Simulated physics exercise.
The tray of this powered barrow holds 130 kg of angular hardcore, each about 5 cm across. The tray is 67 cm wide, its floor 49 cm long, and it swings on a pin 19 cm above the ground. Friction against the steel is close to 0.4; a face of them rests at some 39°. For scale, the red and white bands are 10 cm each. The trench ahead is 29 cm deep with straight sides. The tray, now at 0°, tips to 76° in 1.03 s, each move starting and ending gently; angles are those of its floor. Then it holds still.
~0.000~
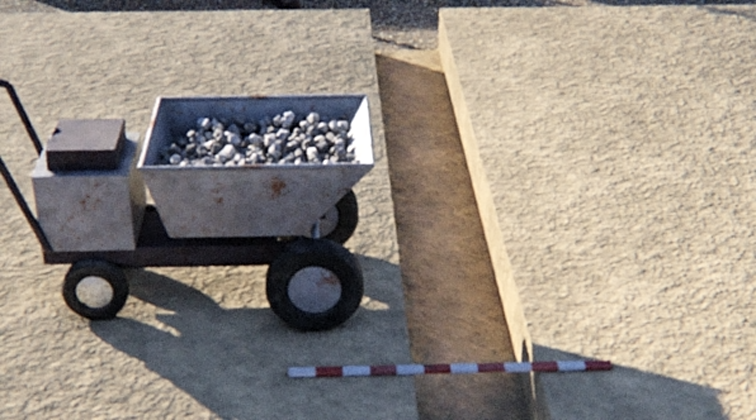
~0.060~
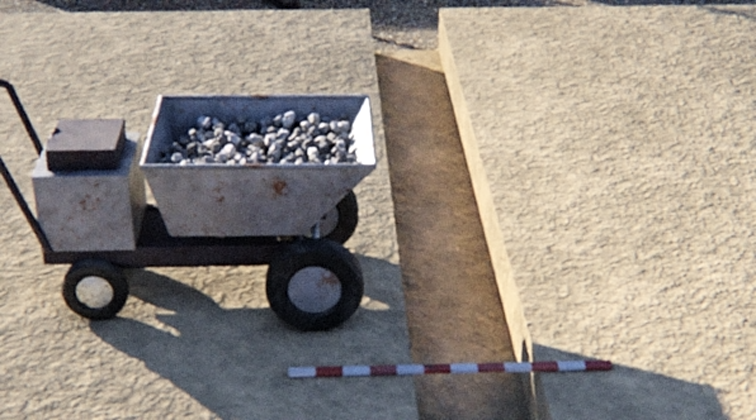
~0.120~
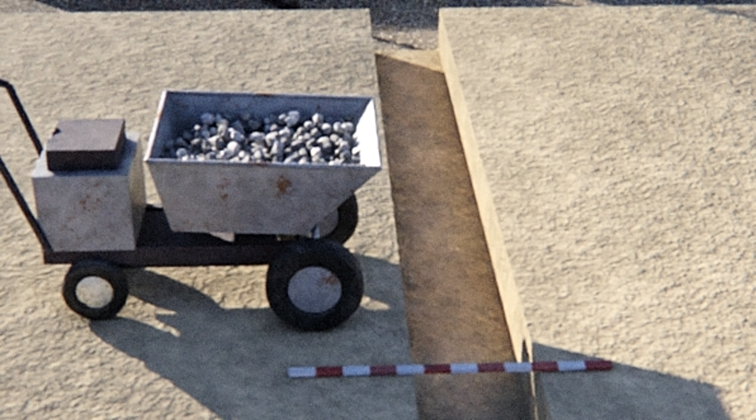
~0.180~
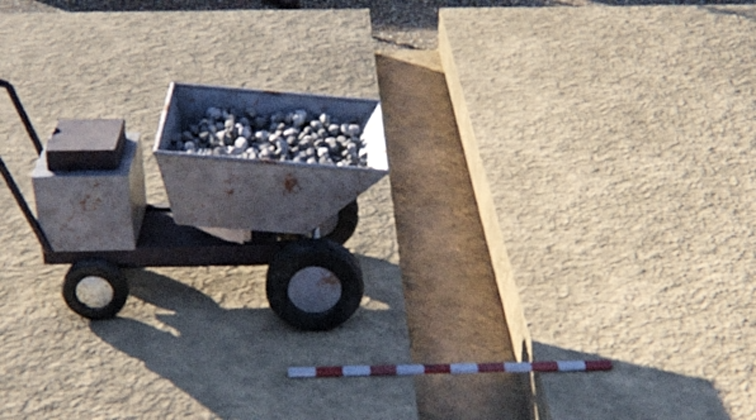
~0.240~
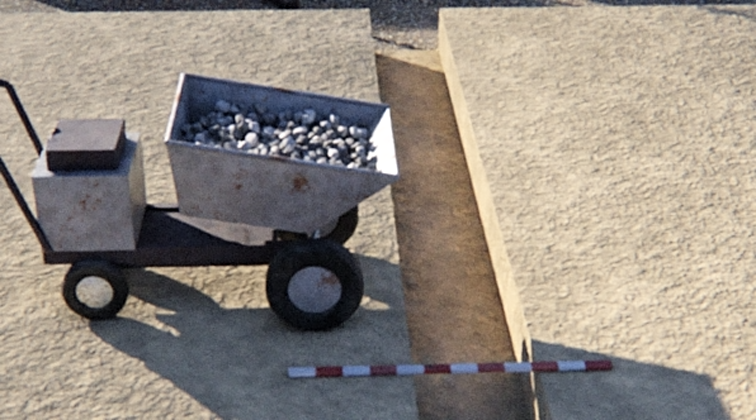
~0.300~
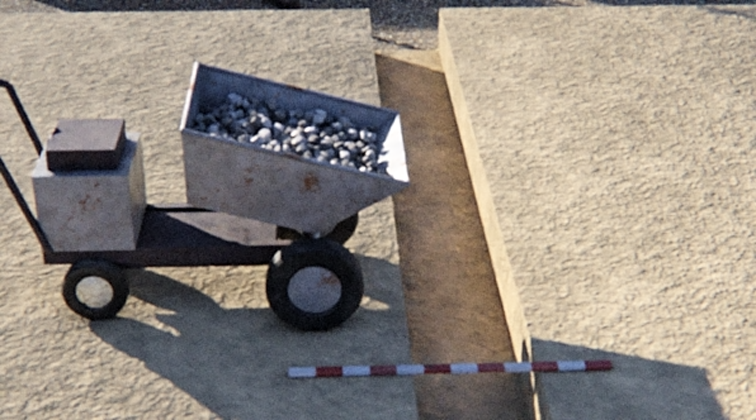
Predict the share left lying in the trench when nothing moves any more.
Roughly 93 per cent ends in the trench.
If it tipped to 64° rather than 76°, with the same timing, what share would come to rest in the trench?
In that case some 60 per cent.
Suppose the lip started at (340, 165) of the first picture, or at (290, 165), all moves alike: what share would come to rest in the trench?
First some 100, then 85 per cent.
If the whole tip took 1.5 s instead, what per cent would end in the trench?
It would be near 95 per cent.
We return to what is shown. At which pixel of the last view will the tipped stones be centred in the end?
Their middle is at about (477, 326).
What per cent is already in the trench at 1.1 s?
Some 35 per cent.
After 0.8 s the floor is at 64°; 100 % in the tray; the foremost stones are at (454, 248).
After 1.1 s the floor is at 76°; 64 % in the tray, 34 % in the trench, 2 % past the trench; the foremost stones are at (542, 295).
After 1.5 s the floor is at 76°; 23 % in the tray, 70 % in the trench, 7 % past the trench; the foremost stones are at (601, 289).
After 3.4 s the floor is at 76°; 0 % in the tray, 93 % in the trench, 7 % past the trench; the foremost stones are at (605, 283).
